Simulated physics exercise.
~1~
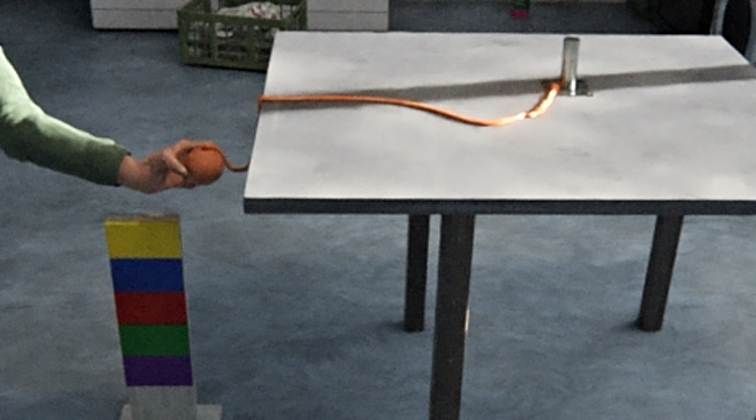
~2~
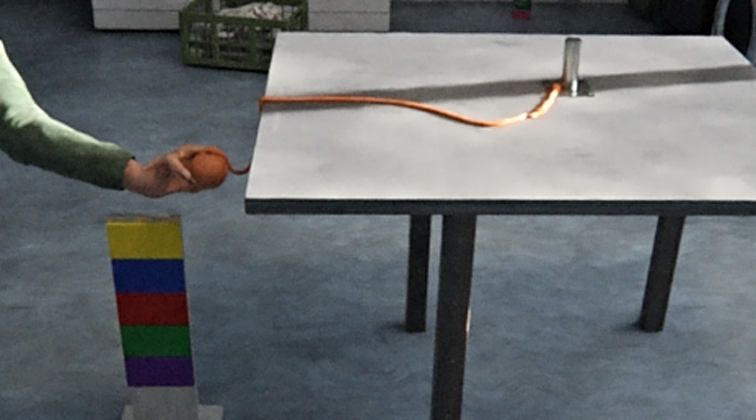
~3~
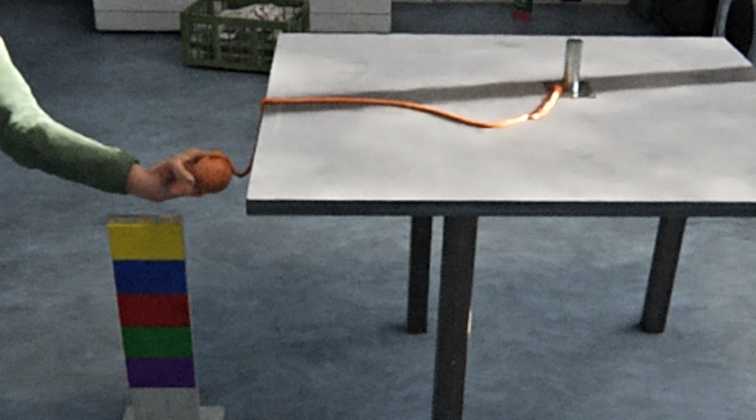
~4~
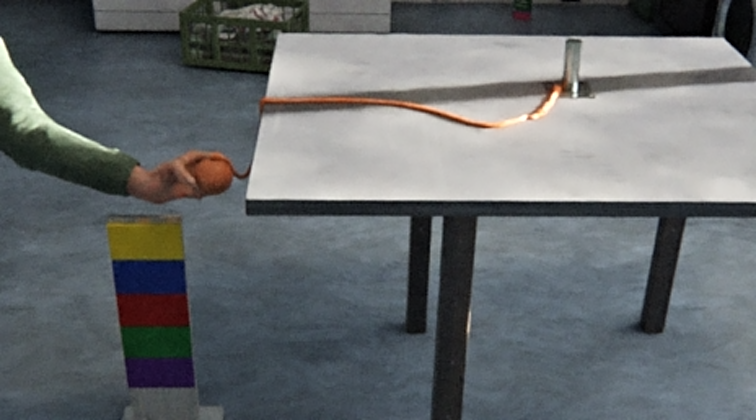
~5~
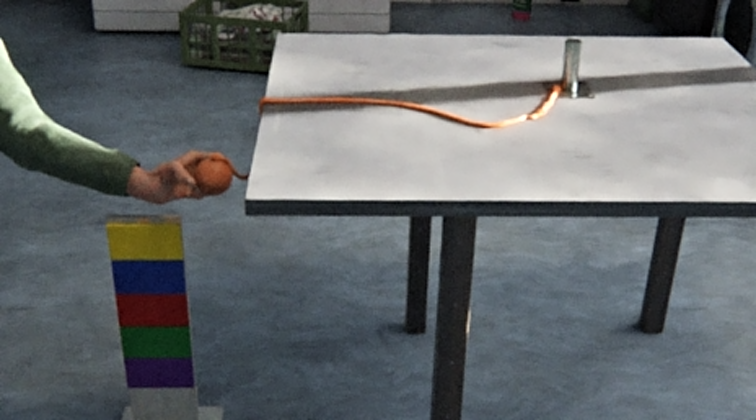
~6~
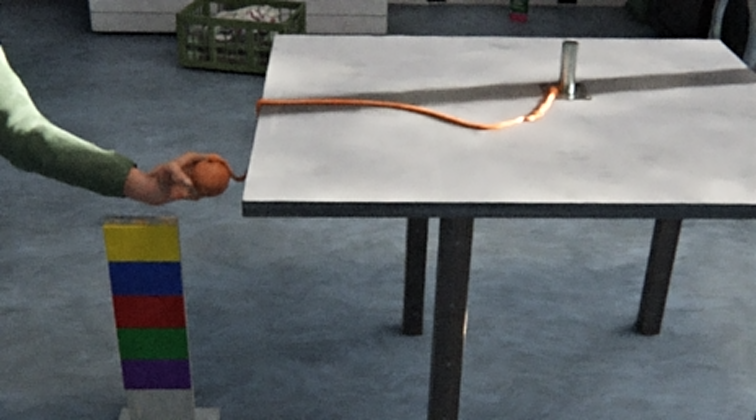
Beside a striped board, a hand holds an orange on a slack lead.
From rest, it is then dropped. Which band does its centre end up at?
Red.
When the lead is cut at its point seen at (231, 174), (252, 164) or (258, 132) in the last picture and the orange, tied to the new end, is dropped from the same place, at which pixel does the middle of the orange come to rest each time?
First try near (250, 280), second near (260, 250), third near (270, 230).
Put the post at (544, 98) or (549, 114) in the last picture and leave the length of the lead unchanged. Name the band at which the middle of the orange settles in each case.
The first case gives green, the second gives green.
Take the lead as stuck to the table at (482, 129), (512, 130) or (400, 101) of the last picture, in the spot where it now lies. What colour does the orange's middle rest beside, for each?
In order: Blue; blue; yellow.
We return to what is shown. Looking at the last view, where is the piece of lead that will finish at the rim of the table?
That point sits at about (335, 102).
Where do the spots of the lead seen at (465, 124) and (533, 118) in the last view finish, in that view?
Roughly (397, 104) for the first and (471, 97) for the second.
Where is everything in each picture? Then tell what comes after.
Orange (204, 166); yellow (143, 241); blue (147, 276); red (151, 309); green (154, 342); purple (158, 372), in the first picture.
Orange (209, 170); lead through (550, 103) (500, 124) (416, 106) (325, 99) (260, 134), in the second picture.
Orange (212, 174), in the third picture.
Orange (213, 176); lead through (550, 104) (501, 125) (416, 108) (326, 100) (260, 135), in the fourth picture.
Orange (213, 177), in the fifth picture.
Orange (210, 178); lead through (547, 106) (497, 127) (413, 109) (322, 102) (257, 136), in the sixth picture.
Soon after, orange near (230, 306); level with red.
Then, orange near (292, 304); level with red.
Further on, orange near (262, 309); level with red.
At rest, orange near (261, 310); level with red. Its middle rests at the red band.
